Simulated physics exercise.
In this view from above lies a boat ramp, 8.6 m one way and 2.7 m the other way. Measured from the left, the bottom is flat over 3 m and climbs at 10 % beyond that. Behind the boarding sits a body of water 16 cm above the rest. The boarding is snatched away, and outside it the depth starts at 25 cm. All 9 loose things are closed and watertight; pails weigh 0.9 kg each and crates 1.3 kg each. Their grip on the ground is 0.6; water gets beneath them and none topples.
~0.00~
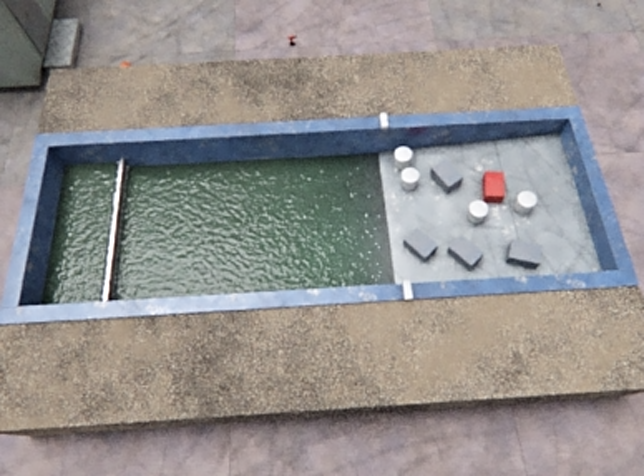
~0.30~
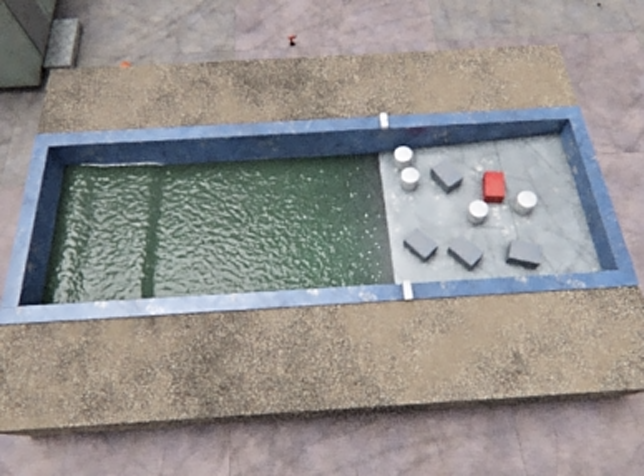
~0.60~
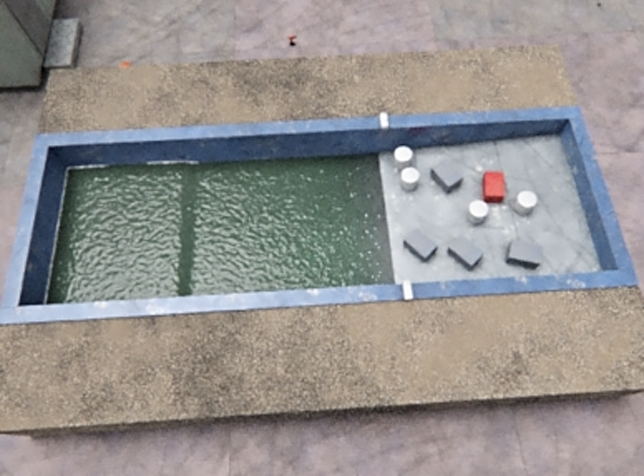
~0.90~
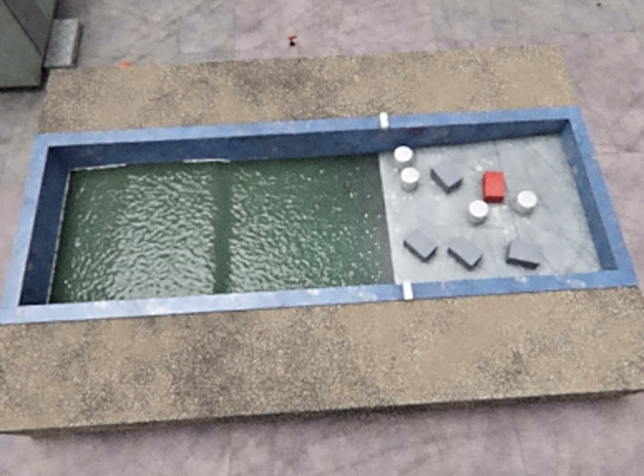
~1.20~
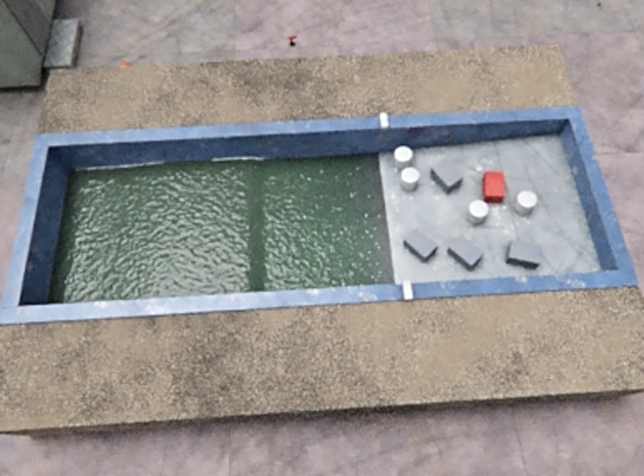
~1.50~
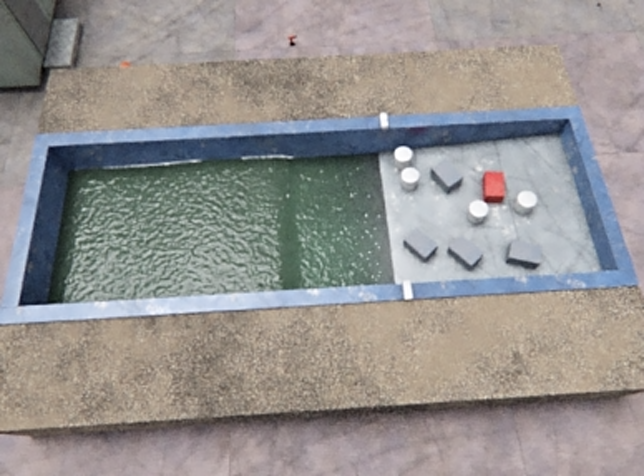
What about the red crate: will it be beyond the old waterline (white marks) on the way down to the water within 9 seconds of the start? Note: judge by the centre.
Result for the red crate: It remains behind.
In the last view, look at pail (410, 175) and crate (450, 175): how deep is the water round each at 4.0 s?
5 and 2 cm.
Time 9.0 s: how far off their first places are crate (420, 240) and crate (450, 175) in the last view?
In that order: 200 cm, 250 cm.
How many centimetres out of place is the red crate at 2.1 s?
Shift: About 0 cm.
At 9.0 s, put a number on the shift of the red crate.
About 5 cm.
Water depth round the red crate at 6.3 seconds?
About 0 cm.
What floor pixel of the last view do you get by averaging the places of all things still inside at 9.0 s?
Around (400, 214).
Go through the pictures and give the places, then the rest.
The first picture shows the red crate at (496, 184), on the bottom; 14.6 m2 under water; 0 of 9 have shifted.
The second picture shows the red crate at (496, 184), on the bottom; water covers 14.6 m2; 0 of 9 have shifted.
The third picture shows the red crate at (496, 184) rests on the ground; 14.6 m2 under water; 0 of 9 have shifted.
The fourth picture shows the red crate at (496, 184), on the bottom; water covers 14.6 m2; 0 of 9 have shifted.
The fifth picture shows the red crate at (496, 184), on the bottom; 14.6 m2 under water; 0 of 9 have shifted.
The sixth picture shows the red crate at (496, 184) rests on the ground; water covers 14.6 m2; 0 of 9 have shifted.
After 2.1 s the red crate is near (496, 184), 0.0 m from its start, aground; 0 of 9 are over the mark; 0 afloat.
After 4.0 s the red crate is near (496, 184), 0.0 m from its start, aground; 0 of 9 are over the mark; 3 afloat.
After 6.3 s the red crate is near (499, 183), 0.0 m from its start, aground; 4 of 9 are over the mark; 4 afloat.
After 9.0 s the red crate is near (499, 183), 0.0 m from its start, aground; 4 of 9 are over the mark; 4 afloat.
